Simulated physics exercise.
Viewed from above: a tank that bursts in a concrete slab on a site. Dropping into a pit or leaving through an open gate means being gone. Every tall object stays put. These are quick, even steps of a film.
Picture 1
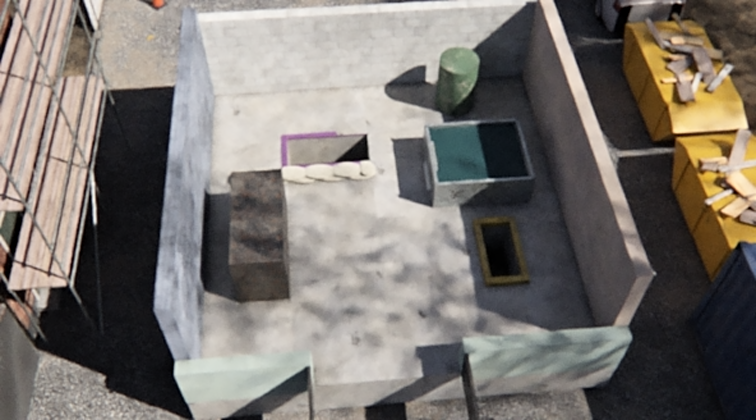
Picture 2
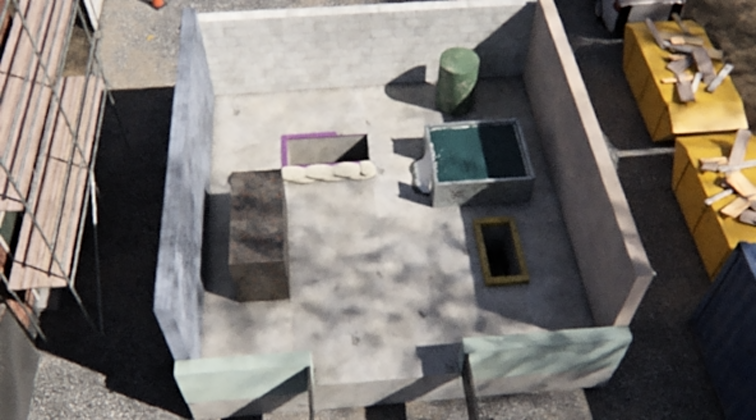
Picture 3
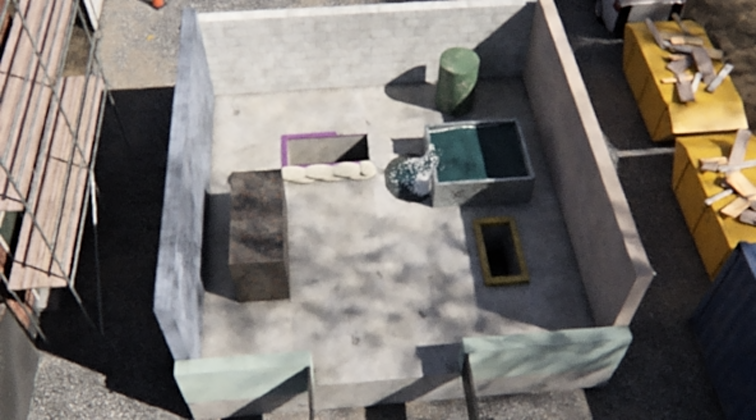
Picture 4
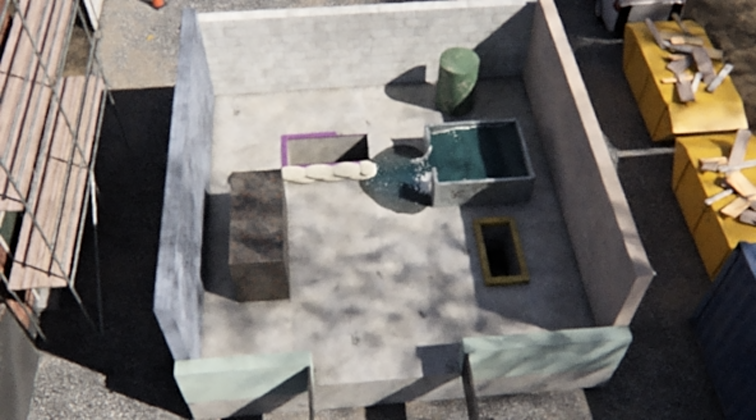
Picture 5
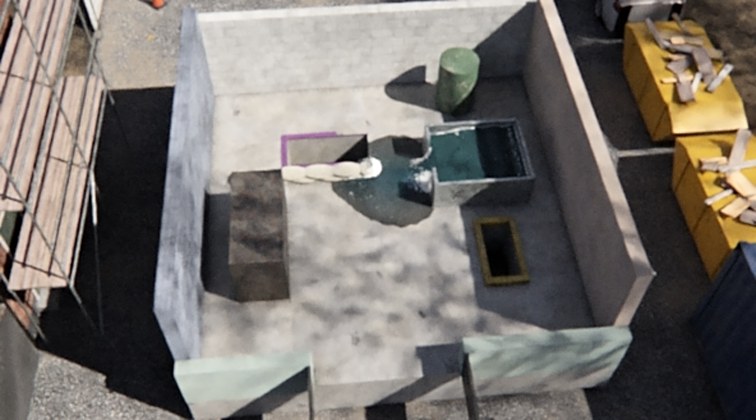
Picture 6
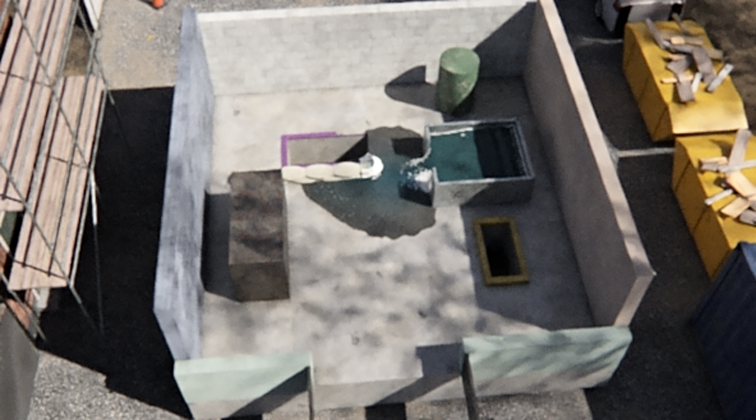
We see a walled concrete slab from above, where a tank of teal water bursts at its left side; water pours out and spreads leftward across the floor in a widening dark pool, reaching a row of pale sandbags.
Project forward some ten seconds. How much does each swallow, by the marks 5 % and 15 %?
The gate clears fifteen per cent; the purple pit clears fifteen per cent; the yellow pit never reaches five per cent.
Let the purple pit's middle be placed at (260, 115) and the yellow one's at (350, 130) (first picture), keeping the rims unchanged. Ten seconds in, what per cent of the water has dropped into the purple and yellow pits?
Of everything, purple catches 15 per cent while yellow catches 6 per cent.
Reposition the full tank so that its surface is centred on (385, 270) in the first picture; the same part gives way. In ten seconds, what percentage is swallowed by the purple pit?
The purple pit takes 2 per cent.
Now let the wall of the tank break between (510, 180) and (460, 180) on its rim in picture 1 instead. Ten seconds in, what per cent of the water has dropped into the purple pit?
The purple pit takes 0 per cent.
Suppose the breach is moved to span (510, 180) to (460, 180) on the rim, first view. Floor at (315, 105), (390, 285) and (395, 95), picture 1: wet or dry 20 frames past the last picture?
Going point by point: Left unwetted, waterlogged, left unwetted.
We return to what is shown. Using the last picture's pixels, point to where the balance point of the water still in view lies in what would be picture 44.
My guess is about (360, 212).
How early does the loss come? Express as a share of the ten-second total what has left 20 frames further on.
Near 40 in a hundred.
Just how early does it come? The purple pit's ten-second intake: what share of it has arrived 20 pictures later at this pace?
Roughly 60 per cent.
A moment on, water covers 20 % of the floor; the gate 0 %, the purple pit 6 %, the yellow pit 0 %.
Next, water covers 20 % of the floor; the gate 0 %, the purple pit 12 %, the yellow pit 0 %.
Then, water covers 35 % of the floor; the gate 1 %, the purple pit 17 %, the yellow pit 0 %.
Later, water covers 45 % of the floor; the gate 9 %, the purple pit 23 %, the yellow pit 0 %.
In the end, water covers 45 % of the floor; the gate 18 %, the purple pit 28 %, the yellow pit 0 %.
